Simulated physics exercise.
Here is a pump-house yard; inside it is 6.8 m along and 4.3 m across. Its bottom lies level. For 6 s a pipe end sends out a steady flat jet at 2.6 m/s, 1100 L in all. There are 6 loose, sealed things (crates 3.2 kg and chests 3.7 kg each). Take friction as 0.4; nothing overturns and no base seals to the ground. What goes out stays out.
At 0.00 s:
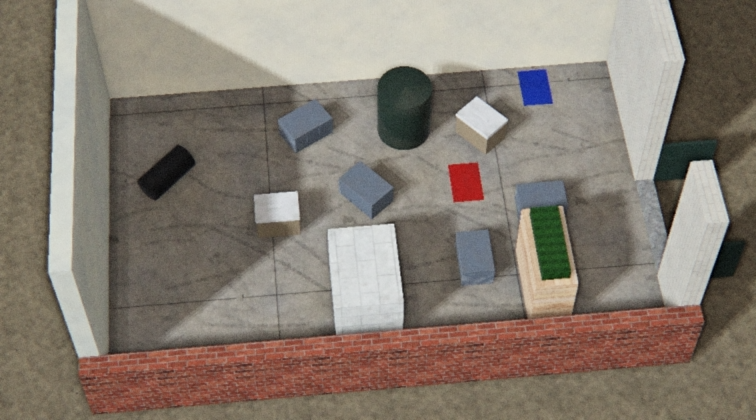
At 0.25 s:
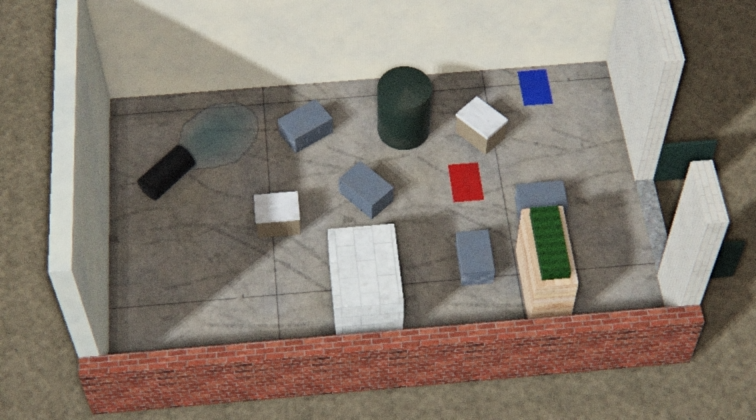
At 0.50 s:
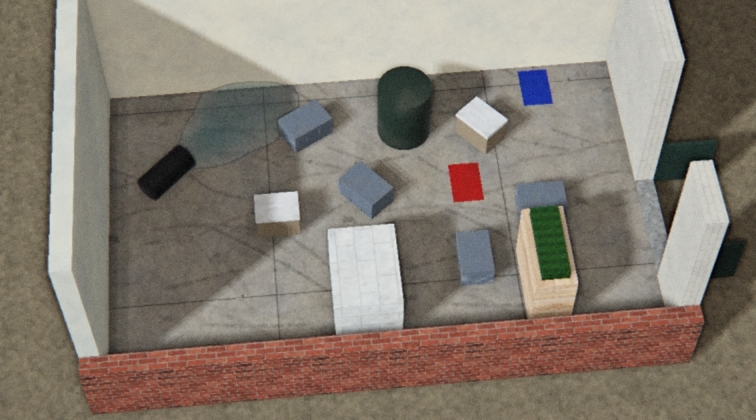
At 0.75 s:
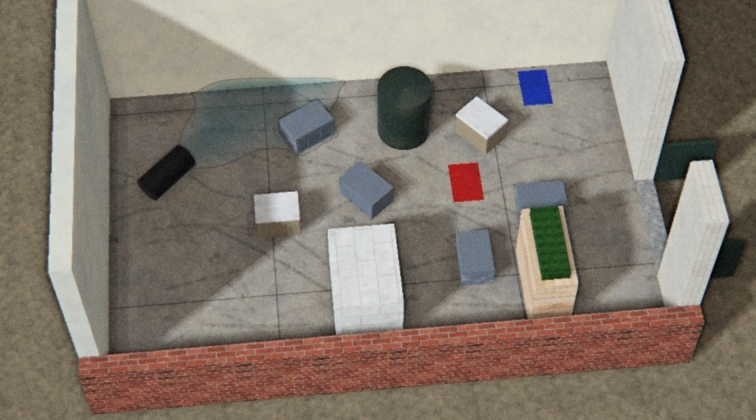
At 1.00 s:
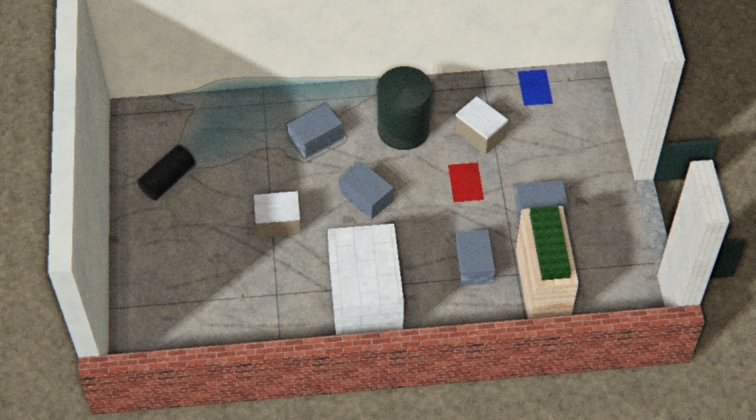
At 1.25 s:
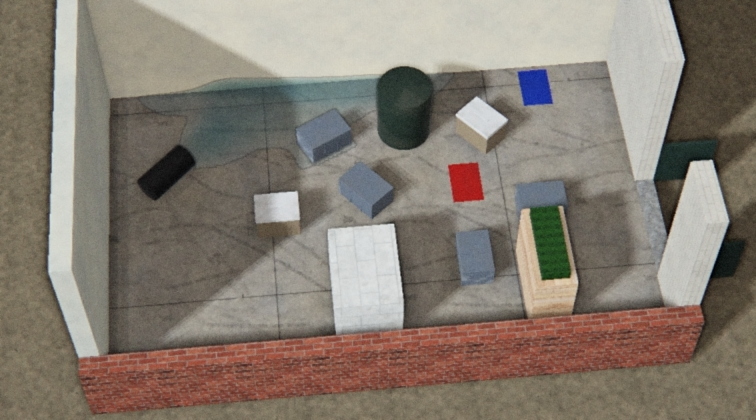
Water spreads from the black pipe along the back wall and pushes one grey block right.
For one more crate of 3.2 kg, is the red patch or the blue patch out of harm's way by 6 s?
The red one is safe.
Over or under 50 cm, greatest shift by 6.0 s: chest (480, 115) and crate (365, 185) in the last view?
In that order: Past it, more.
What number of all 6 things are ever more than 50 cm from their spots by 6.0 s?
3 of them.
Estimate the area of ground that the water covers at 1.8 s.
About 5.5 m2.
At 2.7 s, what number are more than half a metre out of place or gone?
I count 1.
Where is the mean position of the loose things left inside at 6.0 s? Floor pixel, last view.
At about (396, 224).
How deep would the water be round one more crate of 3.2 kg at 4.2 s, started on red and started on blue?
About 1 cm and 6 cm.
After 1.8 s on red it would be 0 cm off in 0 cm of water; on blue it would be 1 cm off in 1 cm of water.
After 2.7 s on red it would be 0 cm off in 0 cm of water; on blue it would be 86 cm off in 5 cm of water.
After 4.2 s on red it would be 0 cm off in 1 cm of water; on blue it would be 191 cm off in 6 cm of water.
After 6.0 s on red it would be 0 cm off in 1 cm of water; on blue it would be 363 cm off in 5 cm of water.
